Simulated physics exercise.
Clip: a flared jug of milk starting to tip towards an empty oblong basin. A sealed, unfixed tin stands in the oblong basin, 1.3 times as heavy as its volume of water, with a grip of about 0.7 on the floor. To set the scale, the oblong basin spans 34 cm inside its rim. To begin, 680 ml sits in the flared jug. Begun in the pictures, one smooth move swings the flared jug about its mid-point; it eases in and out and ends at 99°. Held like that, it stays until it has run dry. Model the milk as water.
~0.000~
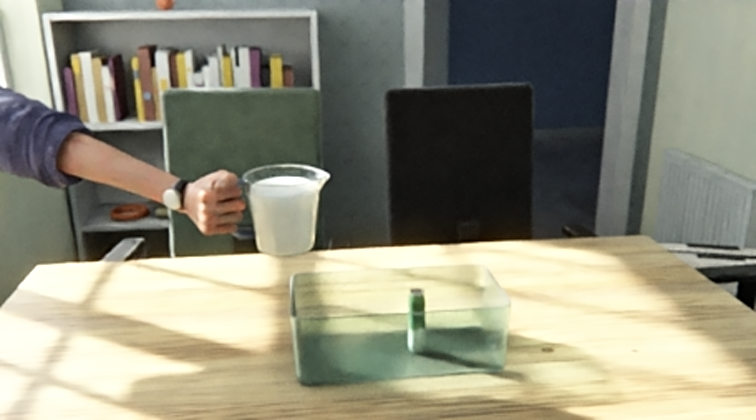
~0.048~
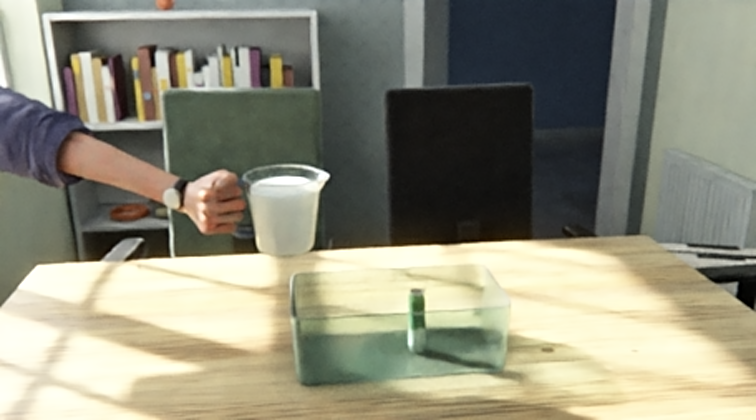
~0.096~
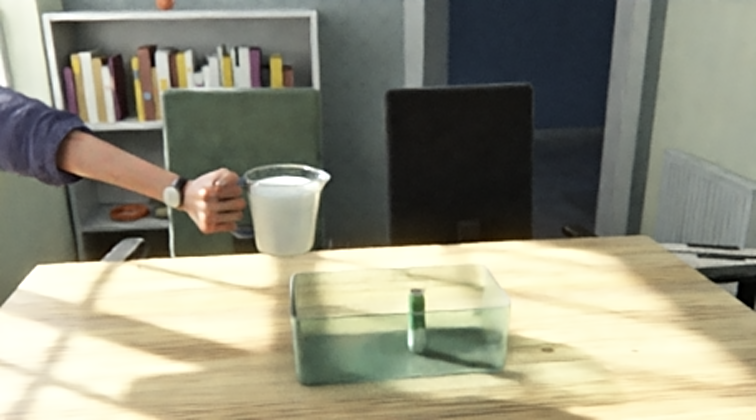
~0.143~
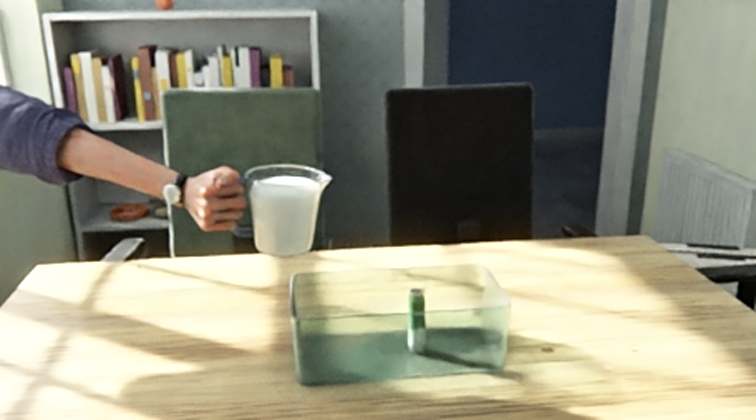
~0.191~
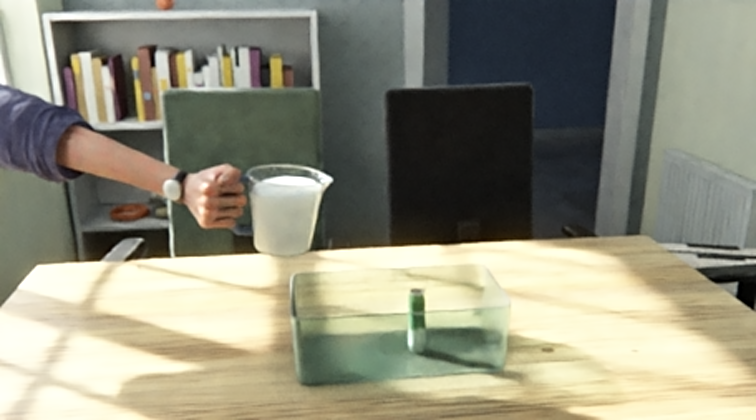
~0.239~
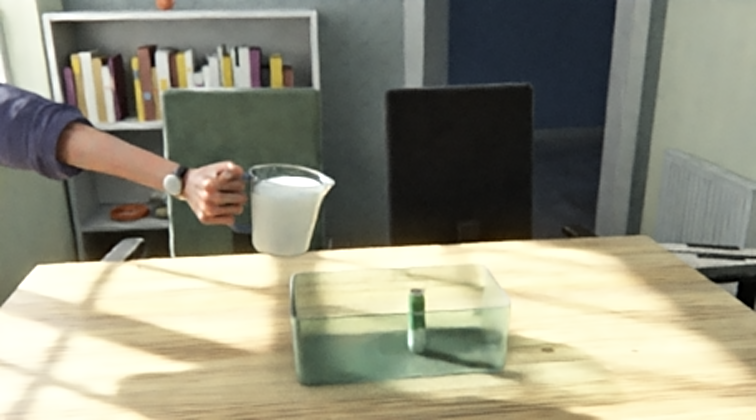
In a sunlit room with a white bookshelf and a dark doorway behind, a pale wooden table is seen from its front, slightly above. A hand with a watch, its sleeve dark blue, reaches in from the left holding a clear flared jug of milk, near a greenish see-through oblong basin containing a small green-and-white tin, with green and black chairs behind. The hand slowly tilts the jug slightly rightward while the camera stays still.
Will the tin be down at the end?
No.
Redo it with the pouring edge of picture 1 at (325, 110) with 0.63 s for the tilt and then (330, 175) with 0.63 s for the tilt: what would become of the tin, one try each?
In the first try it comes down; in the second it remains standing.
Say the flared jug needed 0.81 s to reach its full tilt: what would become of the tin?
Result: Tin still standing.
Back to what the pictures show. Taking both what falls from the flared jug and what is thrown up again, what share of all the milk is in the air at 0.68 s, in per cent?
About 16 per cent.
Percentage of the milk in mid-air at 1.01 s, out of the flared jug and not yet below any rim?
Some 18 per cent.
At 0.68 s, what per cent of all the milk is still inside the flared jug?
Close to 80 in a hundred.
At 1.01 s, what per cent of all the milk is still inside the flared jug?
What remains is about 28 percent of it all.
Then, 0.68 s in, the tilt is 59° and 80 per cent is still to pour; the tin stands where it began.
Then, 1.01 s in, the tilt is 92° and 27 per cent is still to pour; the tin stands where it began.
Then, 1.35 s in, the tilt is 99° and 2 per cent is still to pour; the tin stands where it began.
Then, 1.72 s in, the tilt is 99° and 0 per cent is still to pour; the tin stands where it began.
Finally, the tin stands where it began.
